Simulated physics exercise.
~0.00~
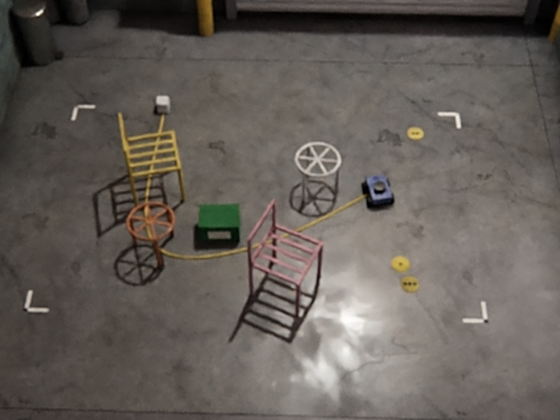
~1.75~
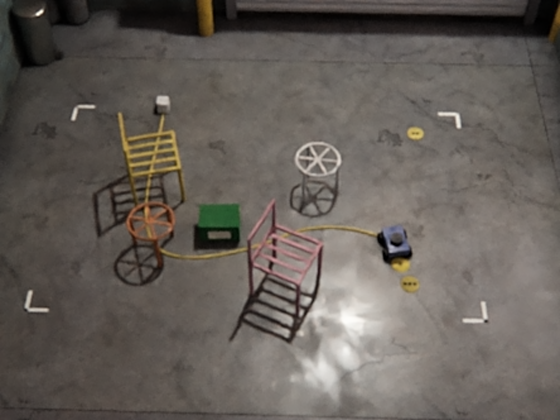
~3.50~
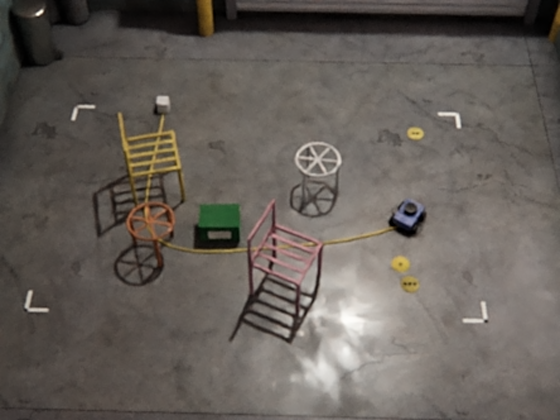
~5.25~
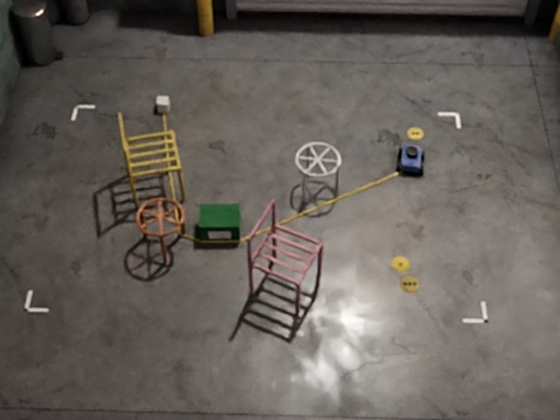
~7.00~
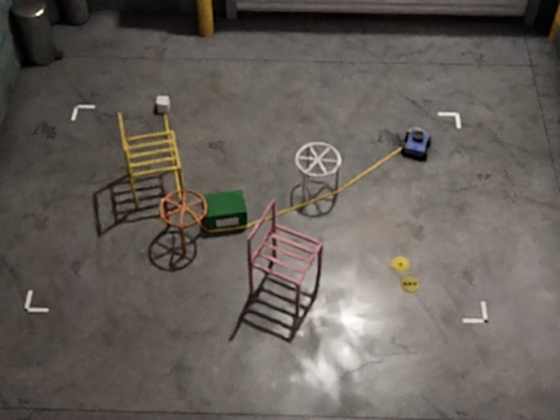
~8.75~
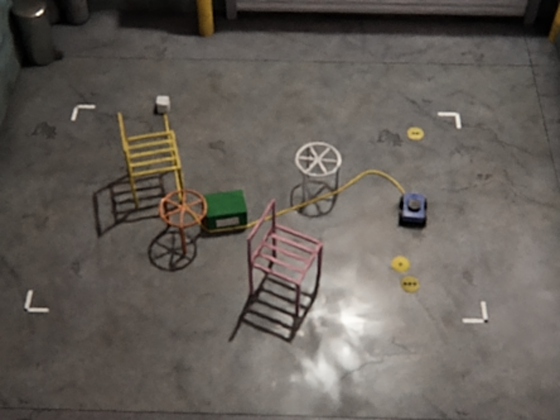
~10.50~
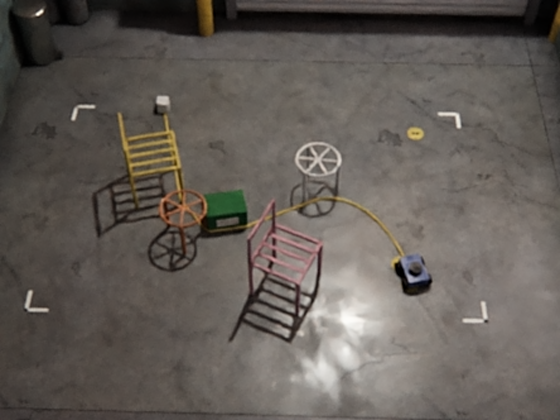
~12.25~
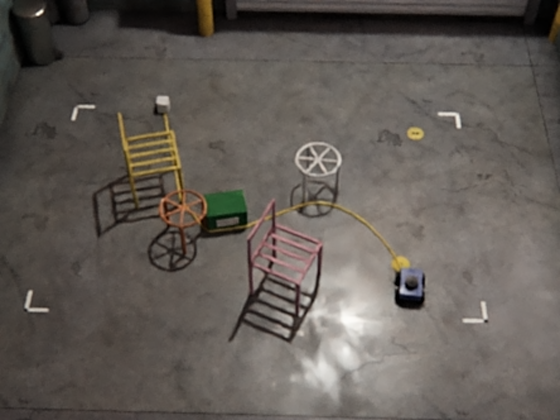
A blue cart's yellow cord drags the orange stool and green box before falling slack.
